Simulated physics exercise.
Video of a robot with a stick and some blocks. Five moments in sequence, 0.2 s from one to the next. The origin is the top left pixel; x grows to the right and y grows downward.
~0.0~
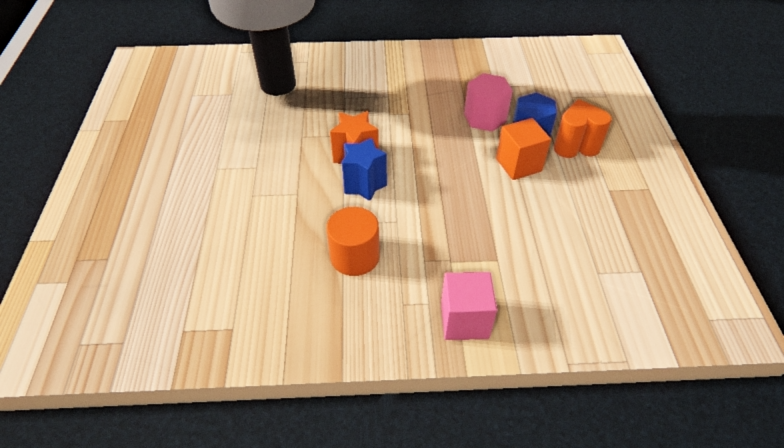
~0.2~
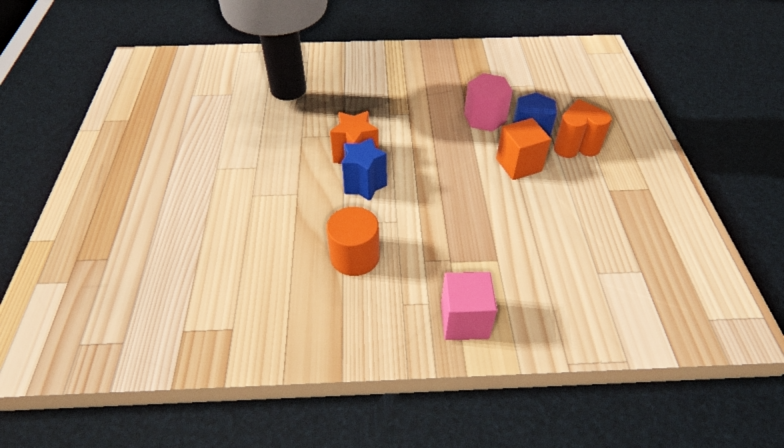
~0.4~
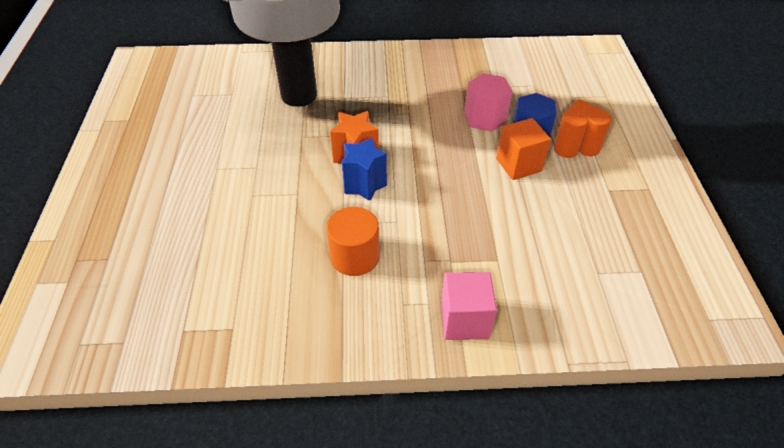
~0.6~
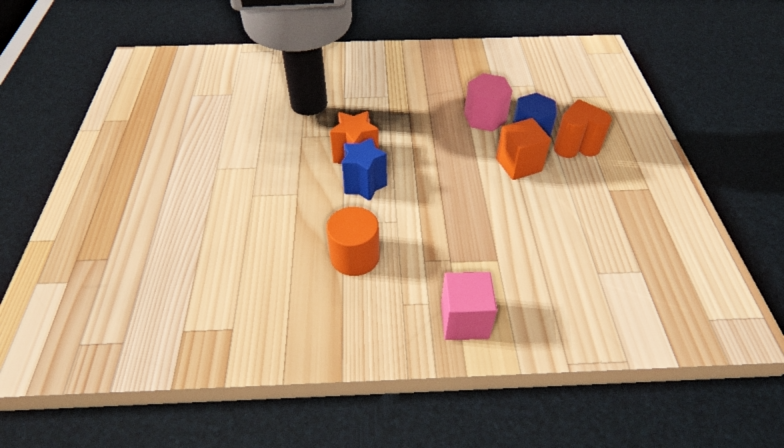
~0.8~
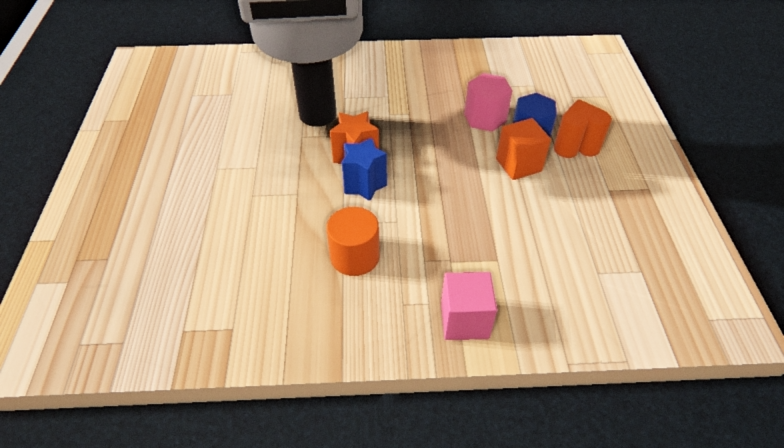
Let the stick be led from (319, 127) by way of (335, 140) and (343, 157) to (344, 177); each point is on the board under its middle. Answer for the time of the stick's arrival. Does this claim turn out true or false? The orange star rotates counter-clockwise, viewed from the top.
Verdict: True.
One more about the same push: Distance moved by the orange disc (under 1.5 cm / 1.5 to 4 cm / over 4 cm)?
I'd go with under 1.5 cm for this block.
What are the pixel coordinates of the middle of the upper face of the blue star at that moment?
It should be at about (387, 179).
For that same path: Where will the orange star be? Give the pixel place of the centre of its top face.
Its top middle: (383, 149).
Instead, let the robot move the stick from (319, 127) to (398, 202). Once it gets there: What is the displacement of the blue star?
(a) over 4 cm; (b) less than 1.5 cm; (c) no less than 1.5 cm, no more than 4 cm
(a)
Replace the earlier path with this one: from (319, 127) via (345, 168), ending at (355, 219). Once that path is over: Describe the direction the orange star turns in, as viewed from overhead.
Counterclockwise rotation.
On the path given first. Halfway along, stick at (339, 137); orange star at (369, 137); blue star at (372, 166), turned 20° clockwise.
At the end, stick at (343, 165); orange disc still; orange star at (383, 149), turned 70° anticlockwise; blue star at (387, 179), turned 75° clockwise.
